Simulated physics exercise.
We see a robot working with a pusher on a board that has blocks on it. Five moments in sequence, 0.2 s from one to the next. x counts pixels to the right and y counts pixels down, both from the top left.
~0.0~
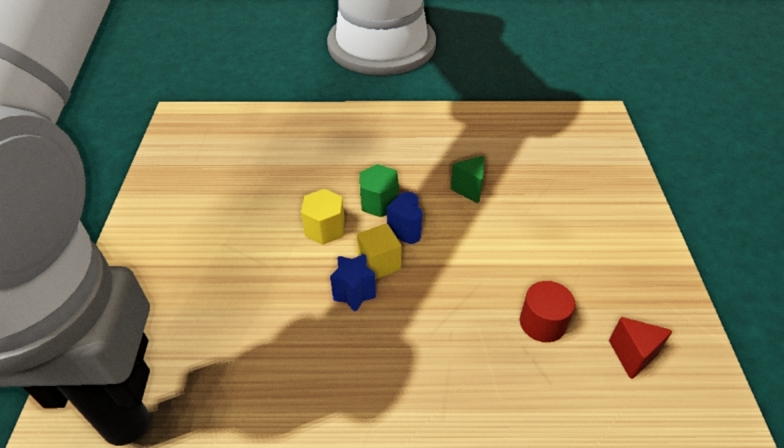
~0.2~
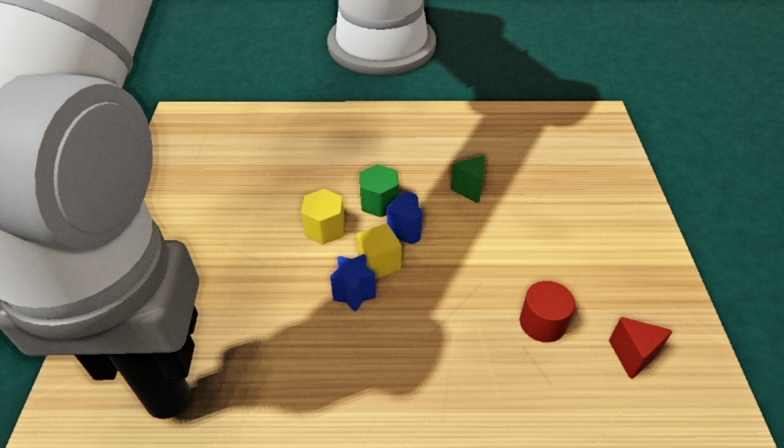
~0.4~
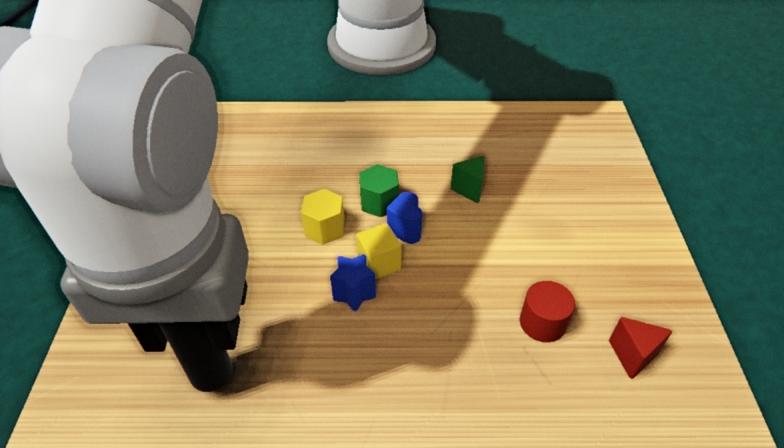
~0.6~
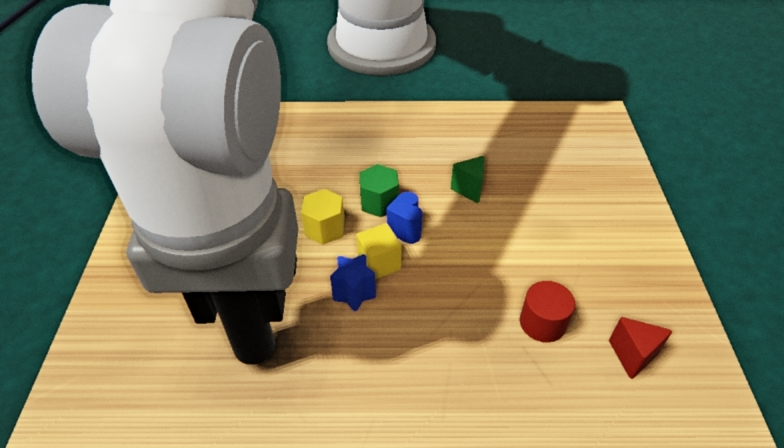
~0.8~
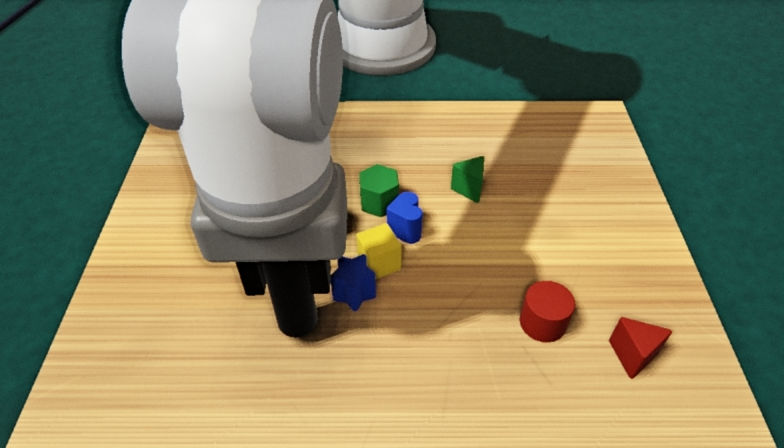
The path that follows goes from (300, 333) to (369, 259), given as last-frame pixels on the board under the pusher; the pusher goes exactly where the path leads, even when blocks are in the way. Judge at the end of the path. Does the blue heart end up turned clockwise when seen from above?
No, it doesn't check out.
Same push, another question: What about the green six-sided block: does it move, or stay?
By the last moment of the path, the green six-sided block has stayed put.
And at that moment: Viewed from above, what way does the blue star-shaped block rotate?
It turns round clockwise.
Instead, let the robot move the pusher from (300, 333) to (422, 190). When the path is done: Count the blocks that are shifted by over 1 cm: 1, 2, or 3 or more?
Answer: Three or more.
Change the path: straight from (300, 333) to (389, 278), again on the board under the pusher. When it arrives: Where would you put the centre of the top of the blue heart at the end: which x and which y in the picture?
At the end it should sit near (416, 186).
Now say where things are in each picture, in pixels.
In the first picture, pusher's lower end (126, 424); yellow six-sided block (322, 204); blue star-shaped block (352, 269); yellow square (379, 239); green six-sided block (379, 178); blue heart (406, 205).
In the second picture, pusher (169, 399); blocks still.
In the third picture, pusher (212, 373); blocks still.
In the fourth picture, pusher (255, 347); blocks still.
In the fifth picture, pusher (298, 321); yellow six-sided block hidden; blue star-shaped block (352, 269); yellow square (379, 239); green six-sided block (379, 178); blue heart (406, 205).
On the path given first. Halfway along, pusher (335, 282); blue star-shaped block (368, 260), turned 40° clockwise; yellow square (388, 236), turned 30° anticlockwise.
At the end, pusher (368, 247); yellow six-sided block still; blue star-shaped block (402, 232), turned 55° clockwise; yellow square (426, 214), turned 15° anticlockwise; green six-sided block still; blue heart (430, 188), turned 30° anticlockwise.
